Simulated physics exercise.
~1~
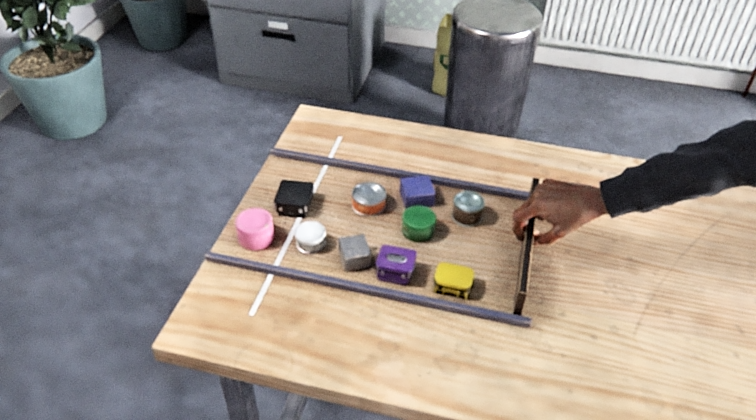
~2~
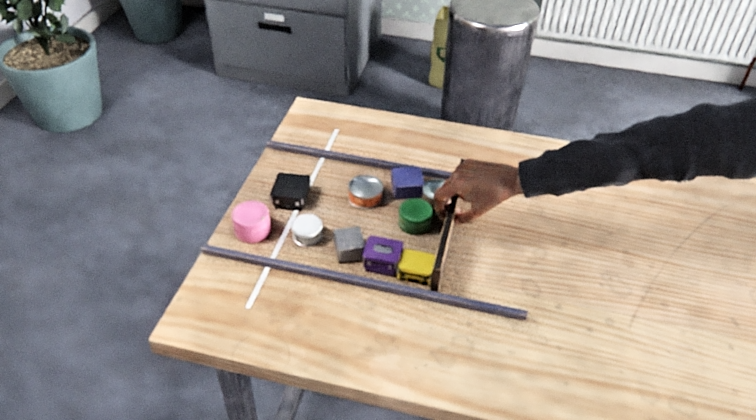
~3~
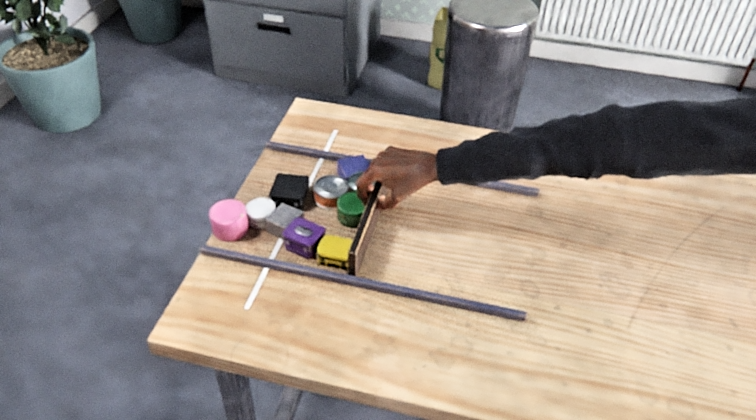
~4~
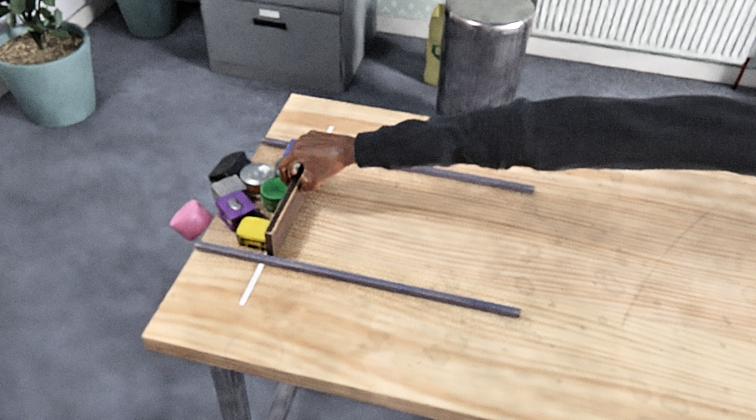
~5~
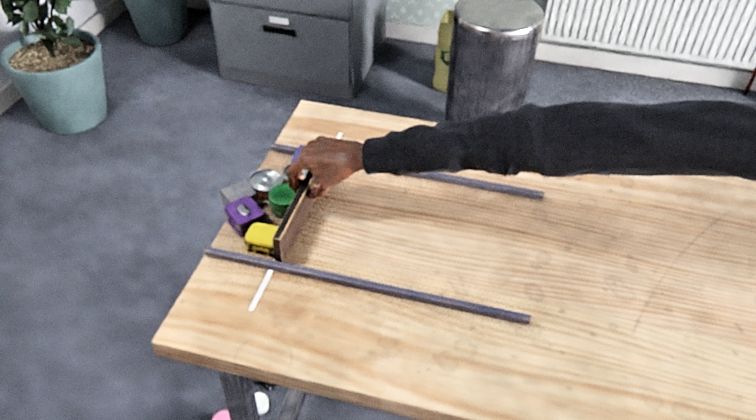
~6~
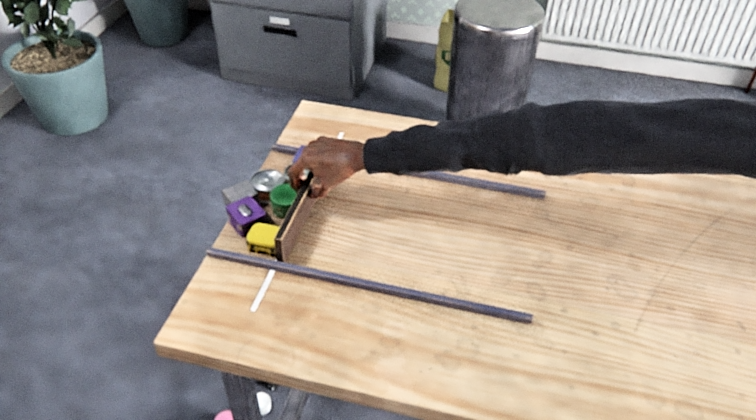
The clip opens on a wooden table where a hand grips an upright board behind a scattered group of small objects, with a white tape line near the left edge. The hand pushes the board steadily left between two dark rails, gathering the yellow case and its neighbours. The white pot and pink lid slide toward the edge as the group bunches together. The pink lid then tips over the edge while the black case tilts. The board stops around the tape, with the pink lid, white pot and black case gone from the tabletop and the purple, green and yellow pieces still crowded there.
